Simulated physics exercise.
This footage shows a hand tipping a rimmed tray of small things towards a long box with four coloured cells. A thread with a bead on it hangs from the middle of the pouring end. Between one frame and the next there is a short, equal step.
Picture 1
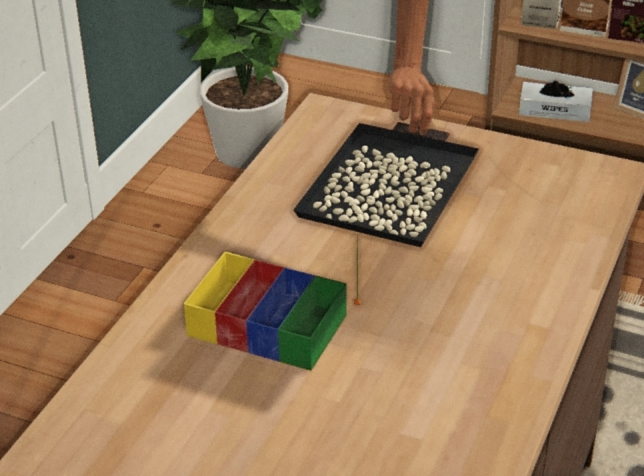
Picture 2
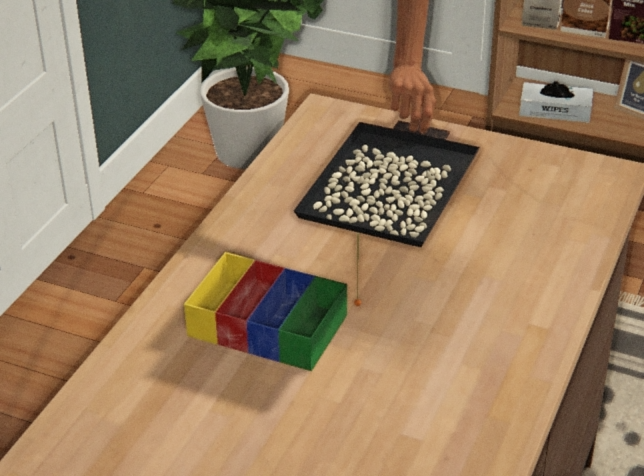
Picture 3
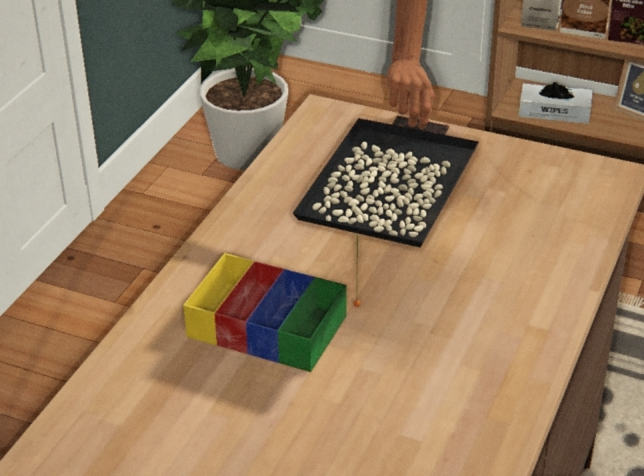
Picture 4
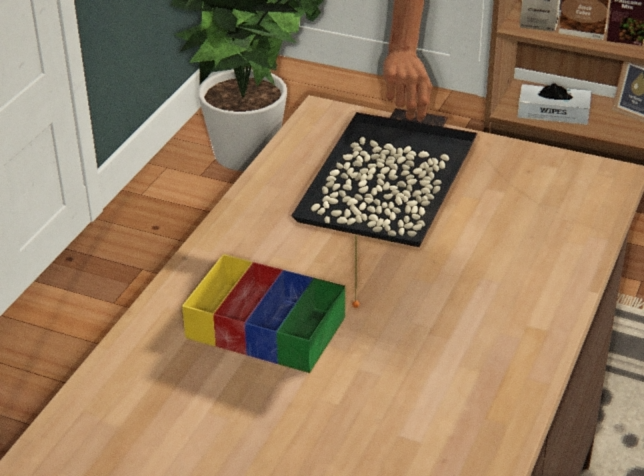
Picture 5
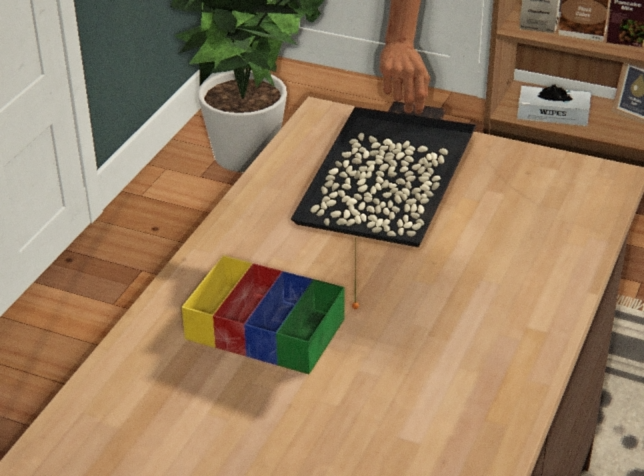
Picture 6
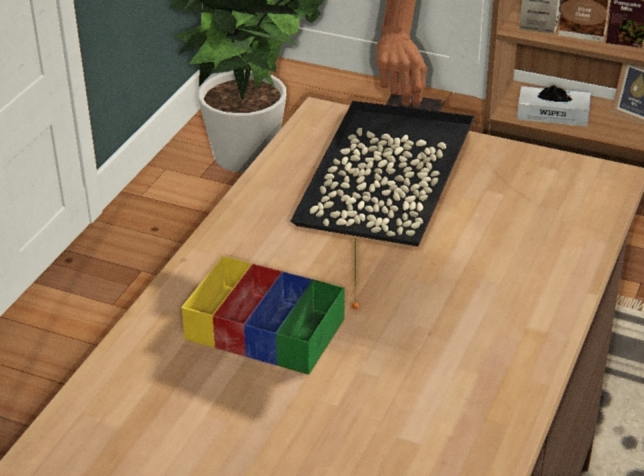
On a wooden table, a hand gradually tilting a black tray of pale beans behind a box with four coloured compartments.
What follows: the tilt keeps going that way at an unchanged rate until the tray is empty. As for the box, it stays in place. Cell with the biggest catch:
Green.
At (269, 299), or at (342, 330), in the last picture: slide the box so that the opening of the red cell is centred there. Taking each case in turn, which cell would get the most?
Run one gives the blue one; run two gives yellow.
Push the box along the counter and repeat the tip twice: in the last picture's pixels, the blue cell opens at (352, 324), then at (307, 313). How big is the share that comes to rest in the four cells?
In order: 100 per cent and 100 per cent.
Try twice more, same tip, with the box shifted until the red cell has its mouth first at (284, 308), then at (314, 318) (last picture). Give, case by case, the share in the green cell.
Close to 10 in a hundred, then close to 0 in a hundred.
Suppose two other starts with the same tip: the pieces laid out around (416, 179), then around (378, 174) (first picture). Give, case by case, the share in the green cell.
Try 1: 40 %; try 2: 40 %.
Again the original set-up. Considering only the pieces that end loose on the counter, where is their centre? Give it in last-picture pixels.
I'd say near (332, 372), give or take.
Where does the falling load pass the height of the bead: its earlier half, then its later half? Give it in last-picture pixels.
Initially about (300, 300); subsequently about (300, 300).
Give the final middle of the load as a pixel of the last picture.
(299, 344).
Soon after the last picture, tray tipped steeply; nearly all on the tray; a small part falling or outside the box.
A little later, tray tipped right over; a small part on the tray; about a third in the green cell; about a quarter in the blue cell; a stray few in the red cell; about a quarter falling or outside the box.
Later still, tray tipped past a quarter turn; about half in the green cell; about a third in the blue cell; a stray few in the red cell; a small part falling or outside the box.
At rest, tray tipped past a quarter turn; about half in the green cell; about a third in the blue cell; a stray few in the red cell; none in the yellow cell; a small part outside the box.
